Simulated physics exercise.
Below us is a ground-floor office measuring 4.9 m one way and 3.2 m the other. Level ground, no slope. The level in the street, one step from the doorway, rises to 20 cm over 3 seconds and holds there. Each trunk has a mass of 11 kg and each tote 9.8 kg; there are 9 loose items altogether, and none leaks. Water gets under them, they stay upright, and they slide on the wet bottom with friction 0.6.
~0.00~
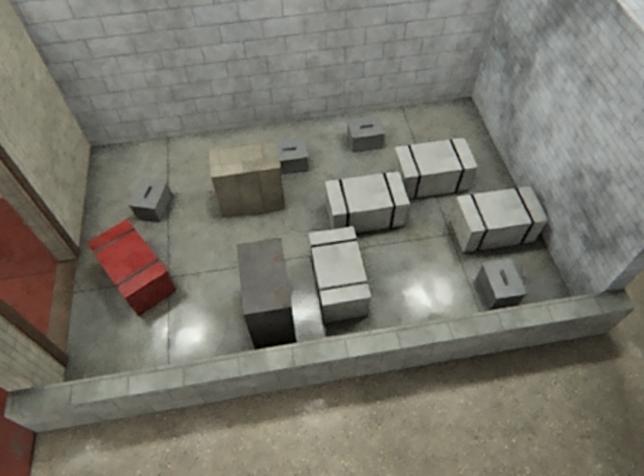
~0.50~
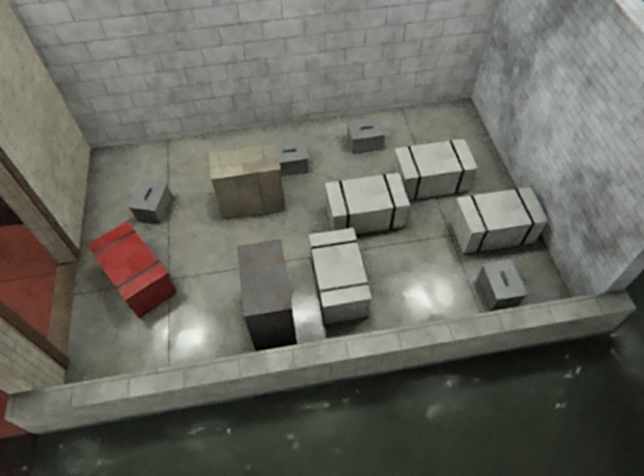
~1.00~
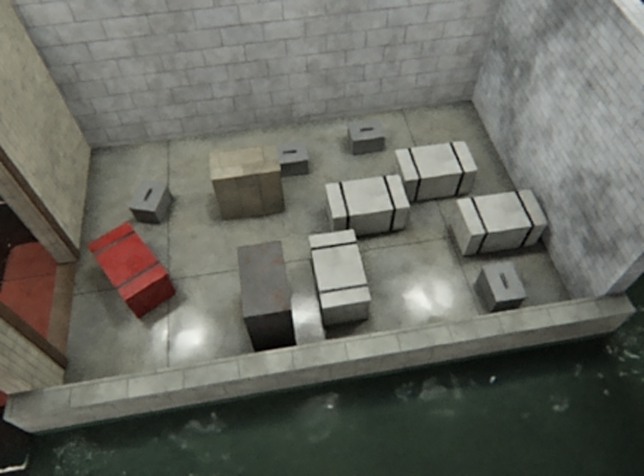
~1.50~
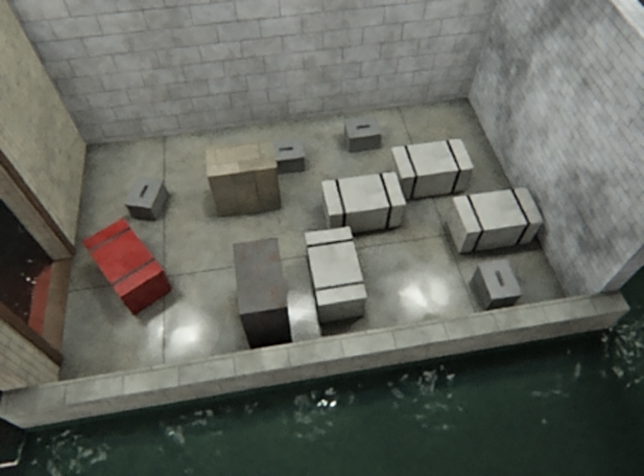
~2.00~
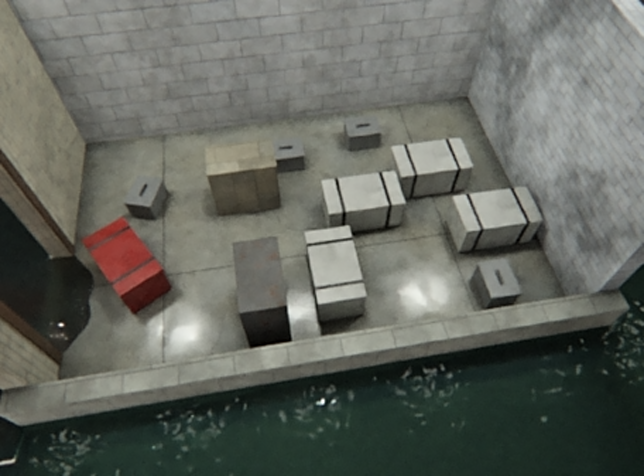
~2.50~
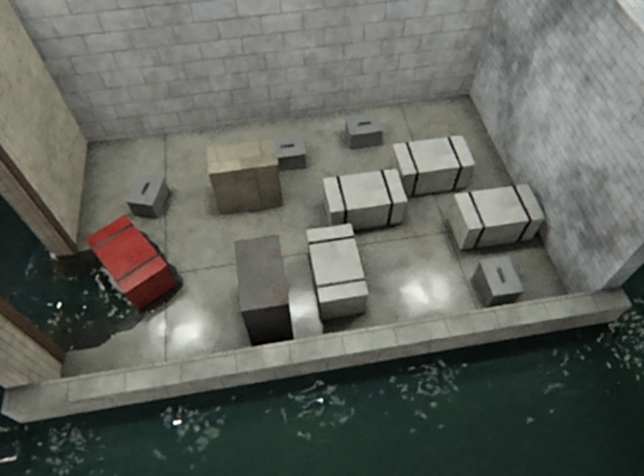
Dark green water spreads over the bare ground outside a low-walled concrete room with pale block walls, seen from above at a slant. Inside, a red trunk lies at left, a tan box and small grey boxes behind, a dark cabinet near the middle, and white strapped trunks toward the right. The water then enters through the left doorway and creeps around the red trunk, while nothing inside visibly shifts.
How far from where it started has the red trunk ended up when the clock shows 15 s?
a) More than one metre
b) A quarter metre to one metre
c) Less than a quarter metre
More than one metre.
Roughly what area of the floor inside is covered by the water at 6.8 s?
My estimate is roughly 13 m2.
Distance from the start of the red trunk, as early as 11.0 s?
I'd put it at around 250 cm.
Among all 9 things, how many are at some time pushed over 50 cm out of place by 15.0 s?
My count gives 8.
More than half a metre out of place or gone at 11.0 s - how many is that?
Result: 5.
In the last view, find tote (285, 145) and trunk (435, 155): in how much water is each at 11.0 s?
Roughly 4 and 11 cm.
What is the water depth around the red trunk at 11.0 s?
Depth approx. 7 cm.
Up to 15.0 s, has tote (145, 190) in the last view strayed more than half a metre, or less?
The shift stays smaller.
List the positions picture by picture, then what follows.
In the first frame, the red trunk at (126, 256), on the bottom; 0.0 m2 under water; 0 of 9 have shifted.
In the second frame, the red trunk at (126, 258) rests on the ground; water covers 0.0 m2; 0 of 9 have shifted.
In the third frame, the red trunk at (126, 259), on the bottom; 0.0 m2 under water; 0 of 9 have shifted.
In the fourth frame, the red trunk at (121, 256), on the bottom; water covers 0.0 m2; 0 of 9 have shifted.
In the fifth frame, the red trunk at (121, 254), on the bottom; 0.2 m2 under water; 0 of 9 have shifted.
In the sixth frame, the red trunk at (125, 252), on the bottom; water covers 0.5 m2; 0 of 9 have shifted.
After 3.5 s the red trunk is near (175, 220), 0.6 m from its start, aground; 0 afloat.
After 6.8 s the red trunk is near (311, 216), 1.9 m from its start, afloat; 2 afloat.
After 11.0 s the red trunk is near (374, 264), 2.4 m from its start, afloat; 7 afloat.
After 15.0 s the red trunk is near (329, 256), 2.0 m from its start, afloat; 8 afloat.
